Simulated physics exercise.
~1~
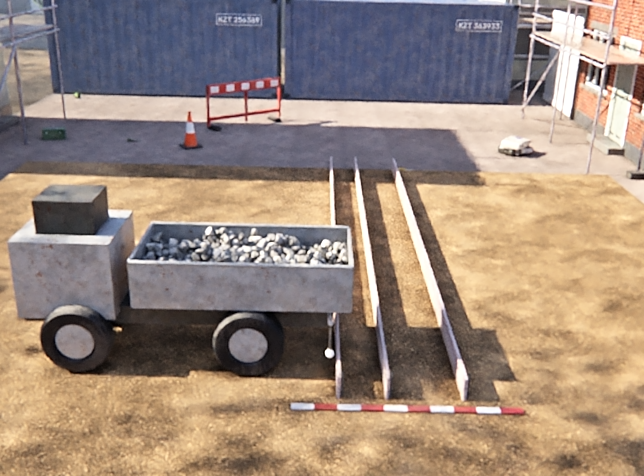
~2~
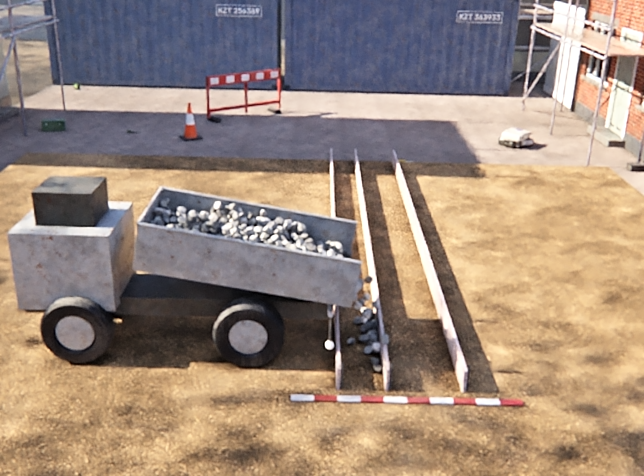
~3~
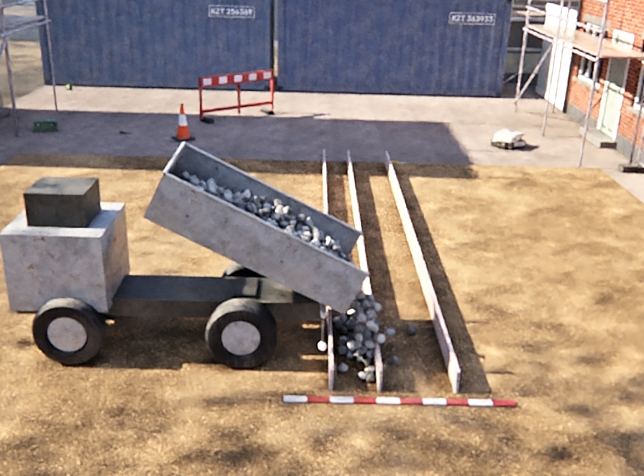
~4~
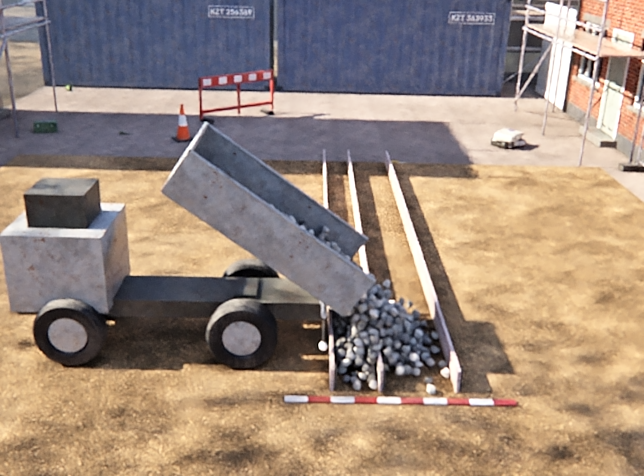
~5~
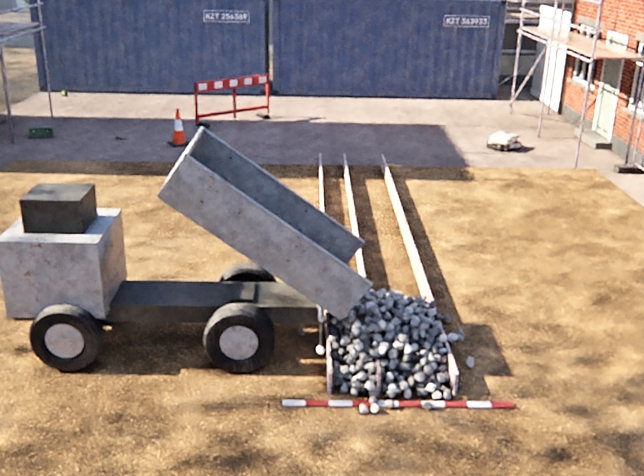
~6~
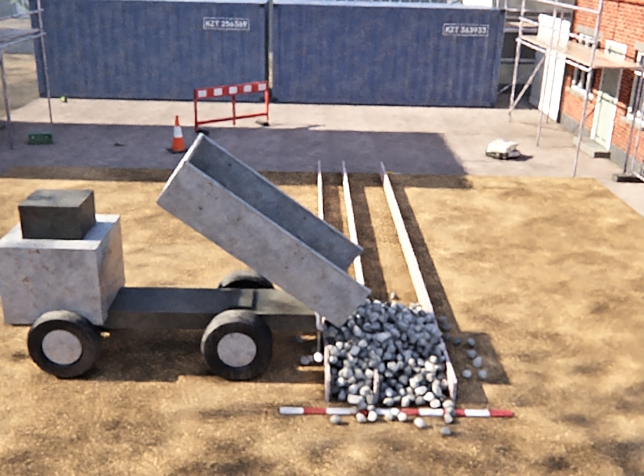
A grey tipper truck raised its bed and poured a load of grey stones off its right end onto ground divided by long upright planks, until the tilted bed stood empty and the stones lay heaped between the boards, with a few scattered outside.
